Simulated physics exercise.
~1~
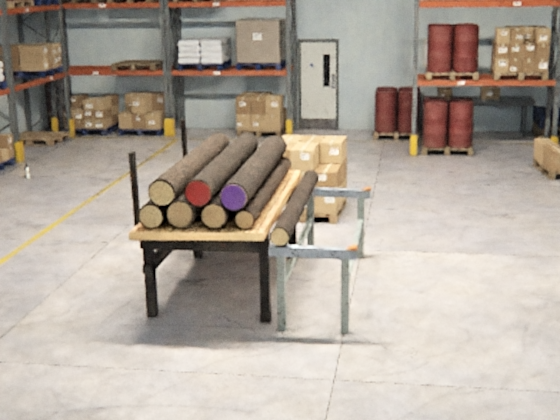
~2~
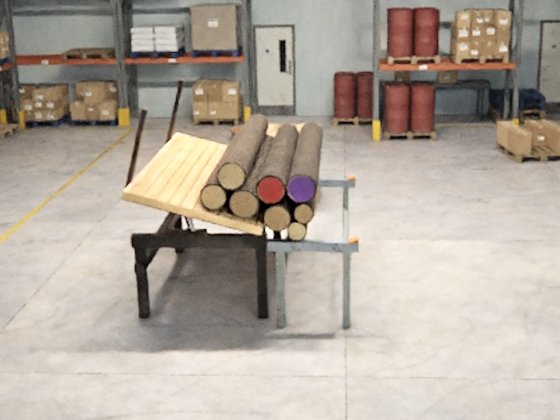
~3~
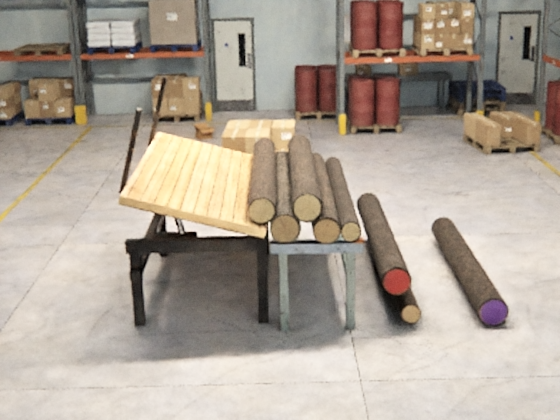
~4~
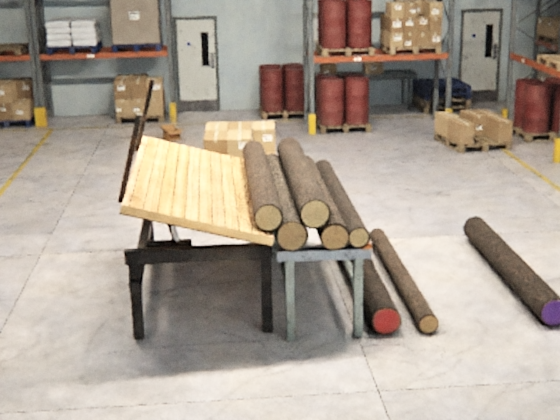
To begin with, a stack of dark timber poles, one with a red end and one with a purple end, rests on a wooden deck beside a low metal rack in a warehouse. The deck's left edge rises, and the poles roll right onto the rack, with red and purple riding on top of others. Both carry on past the rack's far end and drop to the floor, along with a plain pole. The deck stays tilted as the view drifts slightly sideways. At the close, five poles remain heaped on the rack, red lies near its legs beside the plain one, and purple rests farther right.
